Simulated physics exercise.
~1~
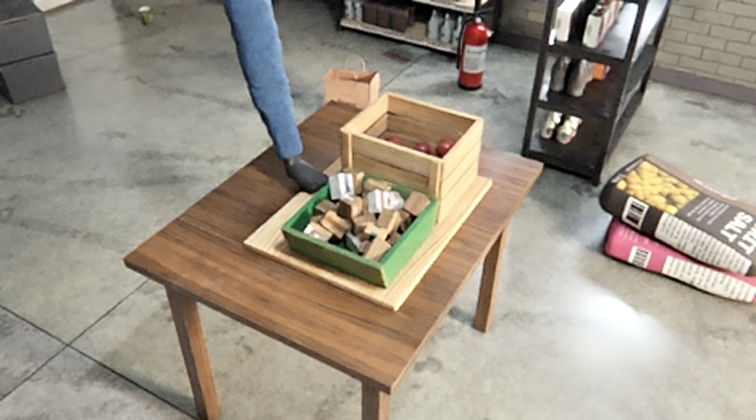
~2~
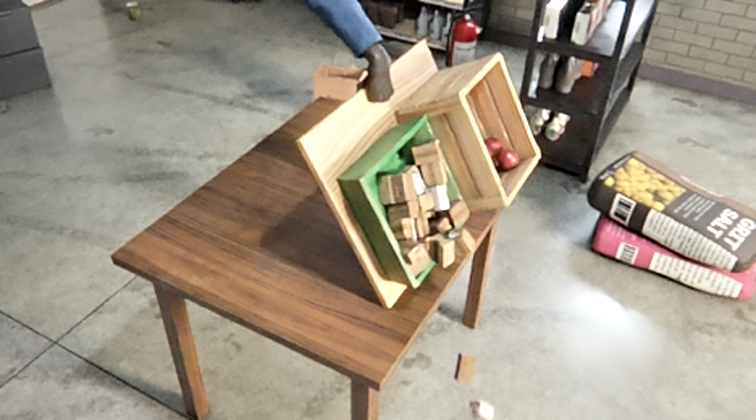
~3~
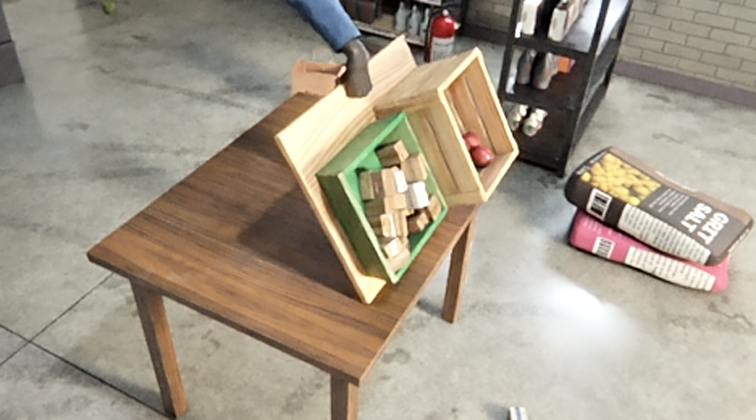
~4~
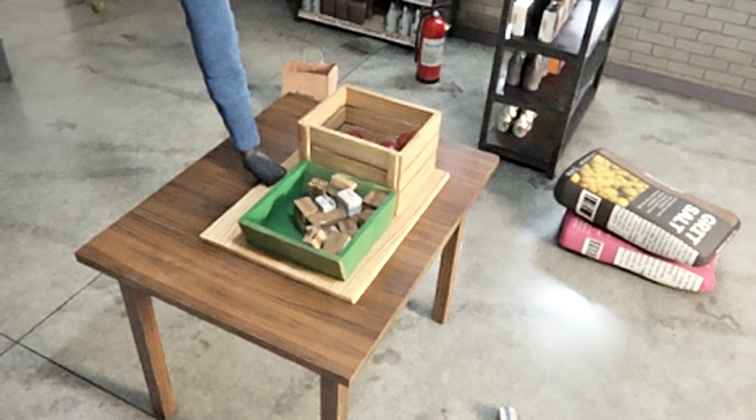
At first, a wooden box holding red apples and a green box heaped with small brown and white parcels sit on a pale board on a wooden table, a gloved hand at the board's left edge. The hand lifts that edge until the board stands steeply tilted over its right side. Parcels slide towards the low side of the green box, and a few drop to the floor, while the apples stay in their box. The board is still steeply tilted as the view shifts slightly right. Finally it lies flat again, with the green box noticeably less full.
